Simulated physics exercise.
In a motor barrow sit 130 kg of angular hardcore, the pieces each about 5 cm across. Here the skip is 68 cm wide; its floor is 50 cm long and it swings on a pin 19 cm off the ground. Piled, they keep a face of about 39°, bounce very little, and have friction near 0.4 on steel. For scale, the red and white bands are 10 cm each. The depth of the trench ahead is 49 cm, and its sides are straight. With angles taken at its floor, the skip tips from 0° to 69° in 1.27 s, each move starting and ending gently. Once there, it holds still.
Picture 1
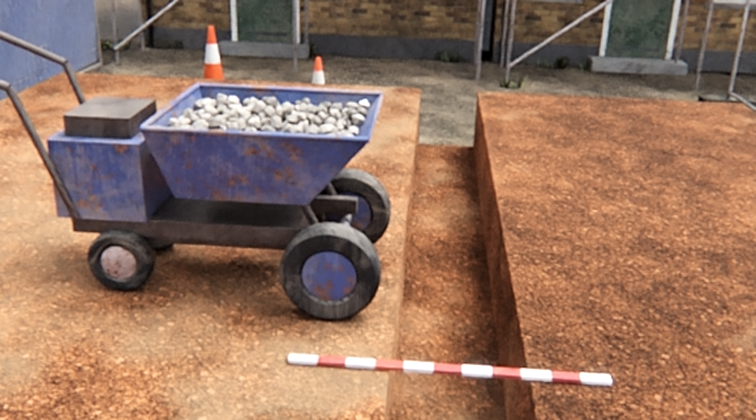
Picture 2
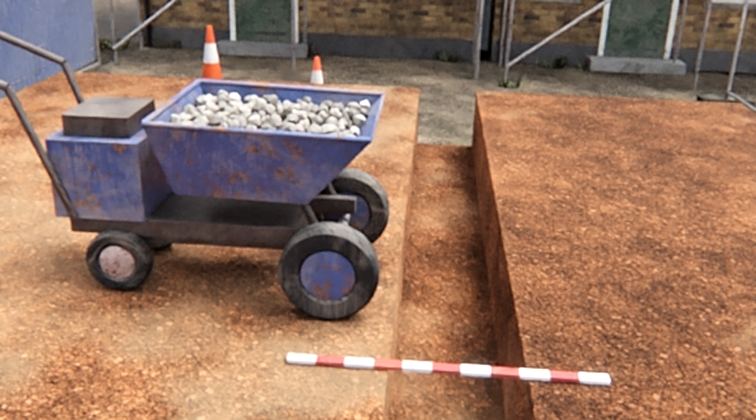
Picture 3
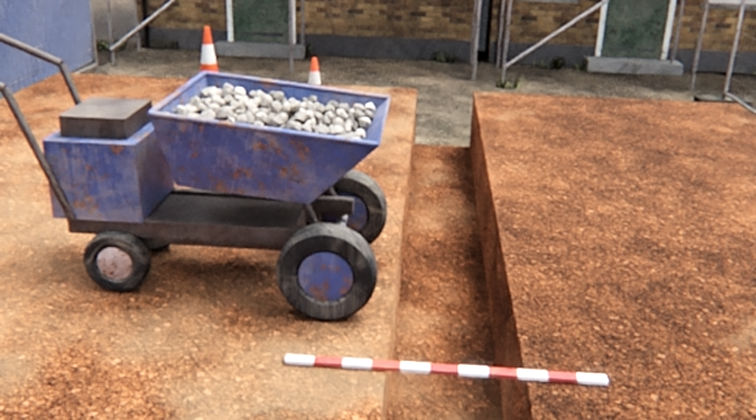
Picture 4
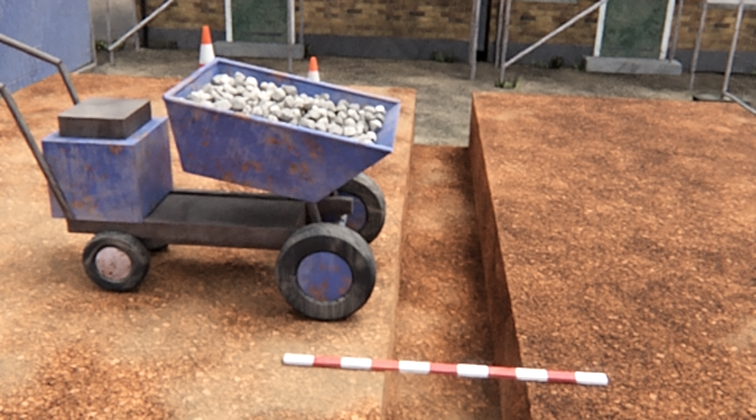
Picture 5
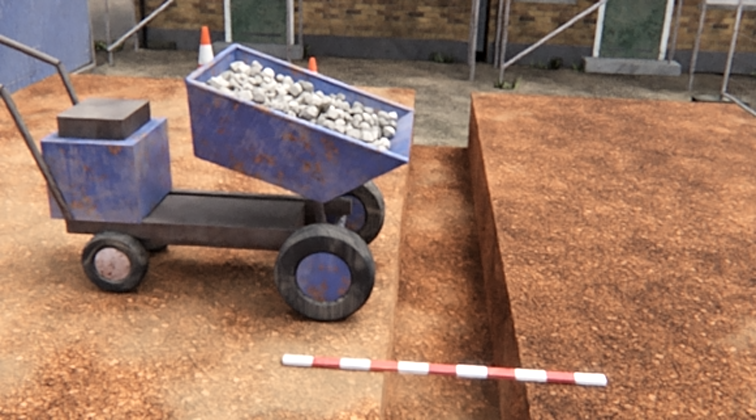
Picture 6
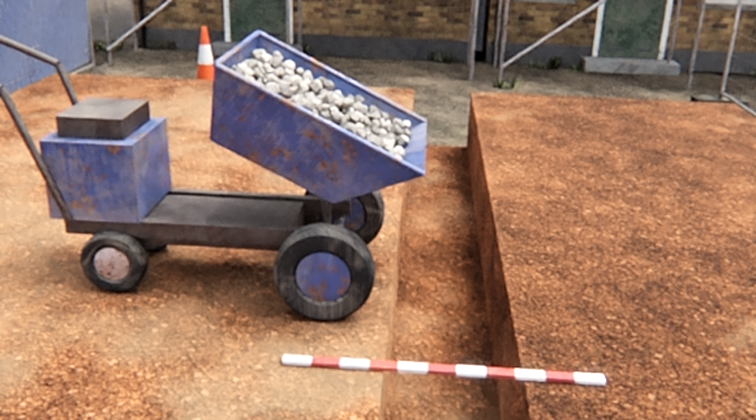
A blue, rust-patched motor barrow loaded with grey and white stones stands on orange-brown earth at left, seen from its side and slightly above. A straight-sided trench runs just right of its black wheels, with a red and white banded pole across the foreground and orange cones, scaffolding and a brick wall behind. The skip tilts steadily, its back rising and its front pointing down rightward, while the view barely shifts.
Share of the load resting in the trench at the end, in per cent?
60 per cent.
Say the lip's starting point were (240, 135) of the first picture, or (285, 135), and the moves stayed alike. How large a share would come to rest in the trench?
Close to 70 percent in the first case, 90 percent in the second.
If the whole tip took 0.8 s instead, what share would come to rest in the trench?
Roughly 50% would finish there.
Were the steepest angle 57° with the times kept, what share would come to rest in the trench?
It would be near 25 per cent.
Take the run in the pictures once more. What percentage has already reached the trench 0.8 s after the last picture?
By that moment, roughly 15 per cent of the load.
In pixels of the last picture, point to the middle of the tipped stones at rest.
Their centre sits close to (485, 367).
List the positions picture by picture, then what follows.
The first picture shows lip at (368, 140), floor tilted 0°, highest stones at (297, 110).
The second picture shows lip at (371, 141), floor tilted 1°, highest stones at (288, 108).
In the third picture, the skip is at 5°, its lip at (378, 145); the top of the load is at (250, 100).
In the fourth picture, the skip is at 11°, its lip at (391, 151); the top of the load is at (230, 84).
In the fifth picture, the skip is at 18°, its lip at (407, 162); the top of the load is at (242, 70).
The sixth picture shows lip at (424, 174), floor tilted 26°, highest stones at (261, 59).
Then, 0.4 s after the last picture the floor is at 58°, 100 % in the skip; the foremost stones are at (458, 196).
Then, 0.8 s after the last picture the floor is at 69°, 75 % in the skip, 15 % in the trench, 10 % past the trench; the foremost stones are at (564, 304).
Then, 1.2 s after the last picture the floor is at 69°, 43 % in the skip, 27 % in the trench, 30 % past the trench; the foremost stones are at (651, 284).
Then, 3.1 s after the last picture the floor is at 69°, 10 % in the skip, 60 % in the trench, 30 % past the trench; the foremost stones are at (694, 285).
